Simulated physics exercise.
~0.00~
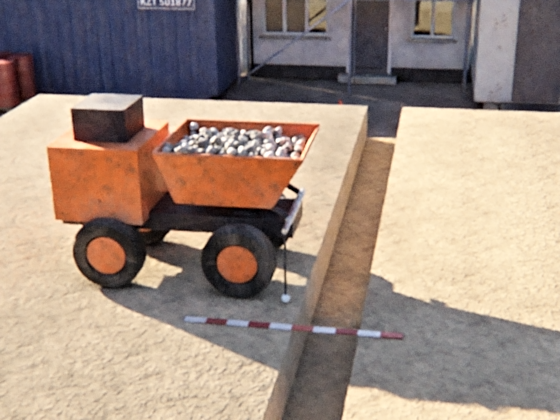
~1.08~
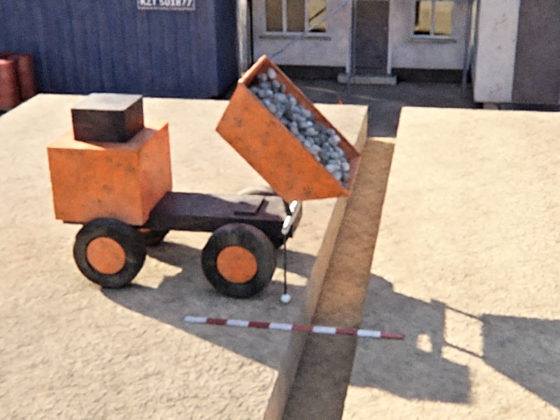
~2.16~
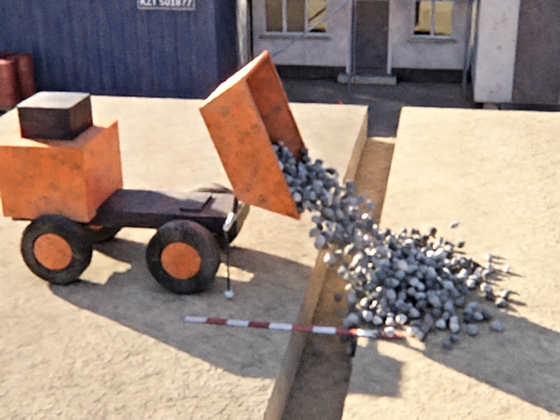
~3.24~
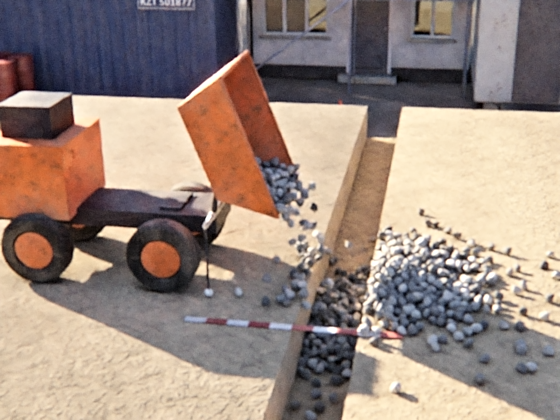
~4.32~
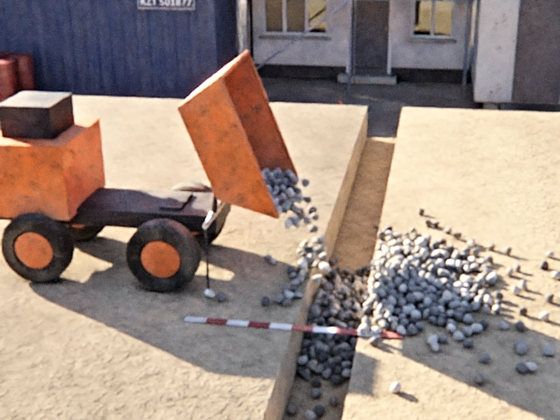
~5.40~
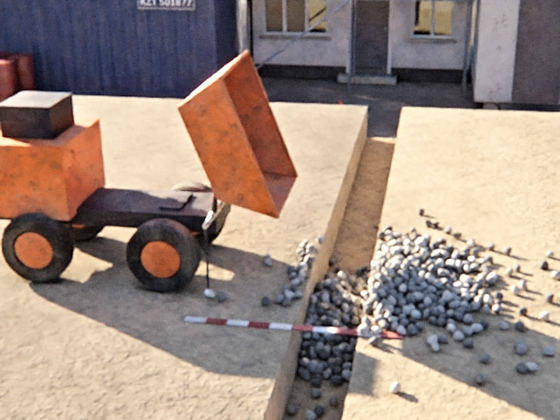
A small orange dumper with black wheels stands on a pale slab beside a narrow trench, seen from above and to the side, with a blue shed and a grey building behind. Its raised skip holds grey stones, and a red and white rod lies ahead, reaching across the trench. The skip tips steeply to the right, then the dumper rolls back leftward as stones pour over the trench onto the far slab. The stream weakens and falls into the trench. Finally the skip hangs empty, with stones filling part of the trench, heaped beyond it and a few on the near side.
